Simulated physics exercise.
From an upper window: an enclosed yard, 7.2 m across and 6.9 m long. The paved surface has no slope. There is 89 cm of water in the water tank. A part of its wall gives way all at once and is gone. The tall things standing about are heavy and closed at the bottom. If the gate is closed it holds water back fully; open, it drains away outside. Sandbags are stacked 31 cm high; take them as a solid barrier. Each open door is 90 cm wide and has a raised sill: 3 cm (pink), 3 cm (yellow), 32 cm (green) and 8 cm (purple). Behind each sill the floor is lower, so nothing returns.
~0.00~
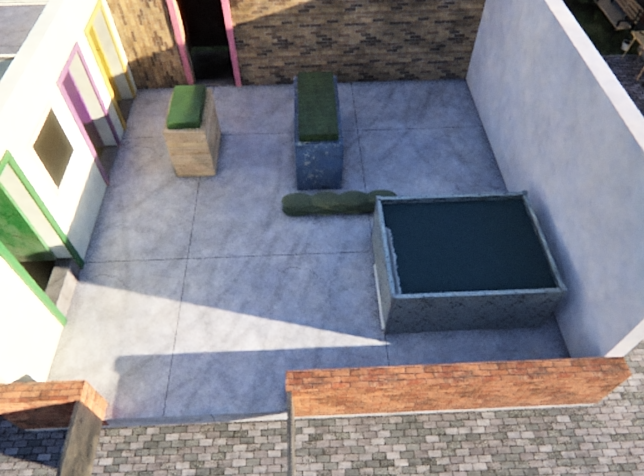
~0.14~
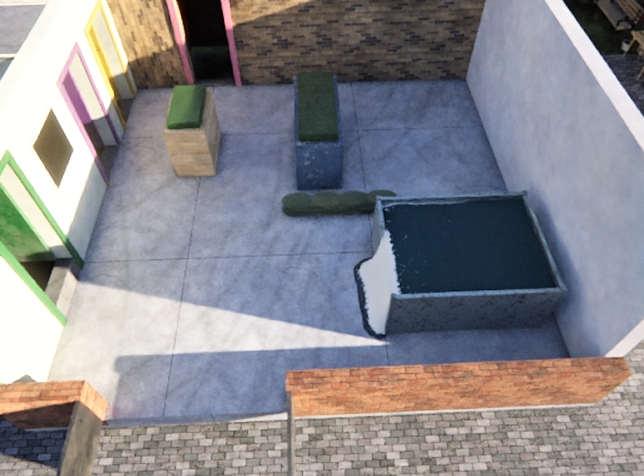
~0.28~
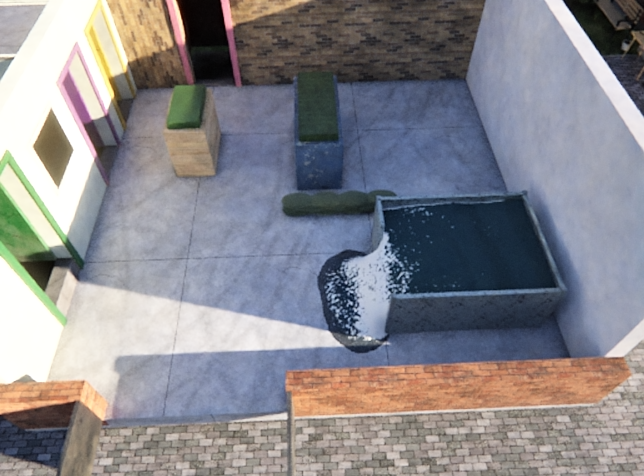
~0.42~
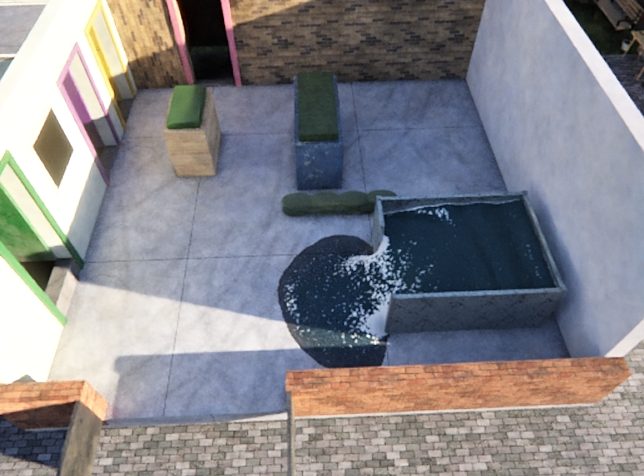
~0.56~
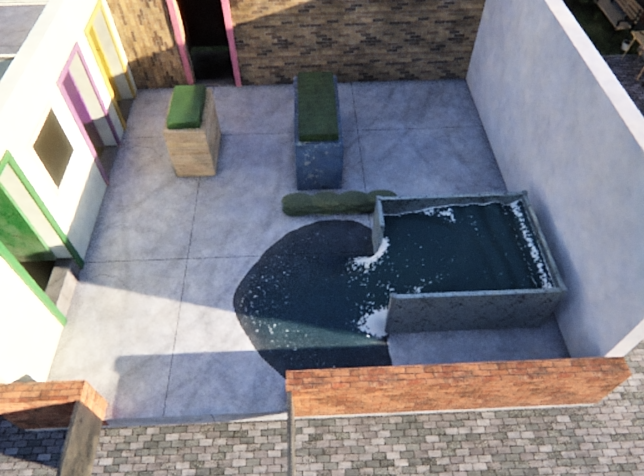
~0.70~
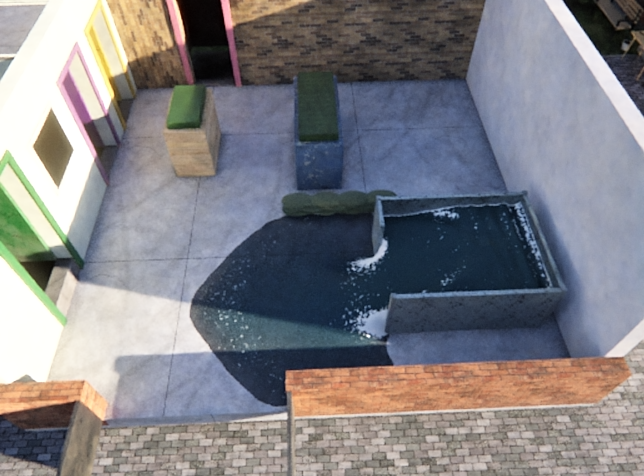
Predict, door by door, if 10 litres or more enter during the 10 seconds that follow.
Within that time: At the pink door it exceeds the limit; at the yellow door it passes the limit; at the green door it keeps below the limit; at the purple door it exceeds the limit.
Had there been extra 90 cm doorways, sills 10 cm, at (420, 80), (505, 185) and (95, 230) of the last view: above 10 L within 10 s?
In that order: Below, under, past it.
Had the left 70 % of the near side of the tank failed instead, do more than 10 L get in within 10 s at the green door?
Against that limit: Green not over.
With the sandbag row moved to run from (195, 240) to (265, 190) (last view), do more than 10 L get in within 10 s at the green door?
Against that limit: Green not over.
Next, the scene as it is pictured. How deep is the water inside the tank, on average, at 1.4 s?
Some 52 cm.
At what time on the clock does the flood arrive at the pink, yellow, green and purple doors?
Arrival: Pink 4.0 s, yellow 2.8 s, green 1.2 s, purple 2.2 s.
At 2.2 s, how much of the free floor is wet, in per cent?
Near 40 per cent is wet.
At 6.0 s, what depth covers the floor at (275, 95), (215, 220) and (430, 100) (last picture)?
About 4, 8 and 0 cm.
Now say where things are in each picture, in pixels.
The first frame shows the water tank at (463, 244) is whole and still, 89 cm deep.
In the second frame, water pours out at (385, 285) and has run 0.7 m, to (383, 335); typically 10 cm deep outside, 89 cm at the water tank's back.
In the third frame, the front is at (328, 268), 1.0 m from the gap at (385, 286); 1.2 m2 of floor is under water; 89 cm left at the back of the water tank.
In the fourth frame, water pours out at (385, 287) and has run 1.5 m, to (283, 292); typically 10 cm deep outside, 86 cm at the water tank's back.
In the fifth frame, the front is at (239, 301), 2.2 m from the gap at (385, 287); 4.8 m2 of floor is under water; 77 cm left at the back of the water tank.
In the sixth frame, water pours out at (385, 287) and has run 2.8 m, to (197, 317); typically 6 cm deep outside, 74 cm at the water tank's back.
After 1.4 s water covers 35 % of the floor and is deepest (42 cm) near (371, 306); pink door not reached, yellow door not reached, green door 23 cm at the sill, 0 L in, purple door not reached.
After 2.2 s water covers 40 % of the floor and is deepest (37 cm) near (85, 388); pink door not reached, yellow door not reached, green door 28 cm at the sill, 0 L in, purple door not reached.
After 3.5 s water covers 50 % of the floor and is deepest (24 cm) near (40, 403); pink door not reached, yellow door 5 cm at the sill, 0 L in, green door 21 cm at the sill, 0 L in, purple door 12 cm at the sill, 21 L in.
After 6.0 s water covers 65 % of the floor and is deepest (20 cm) near (137, 90); pink door 9 cm at the sill, 38 L in, yellow door 11 cm at the sill, 19 L in, green door 10 cm at the sill, 0 L in, purple door 11 cm at the sill, 32 L in.
After 10.0 s water covers 80 % of the floor and is deepest (9 cm) near (287, 86); pink door 7 cm at the sill, 91 L in, yellow door 8 cm at the sill, 122 L in, green door 7 cm at the sill, 0 L in, purple door 5 cm at the sill, 37 L in.
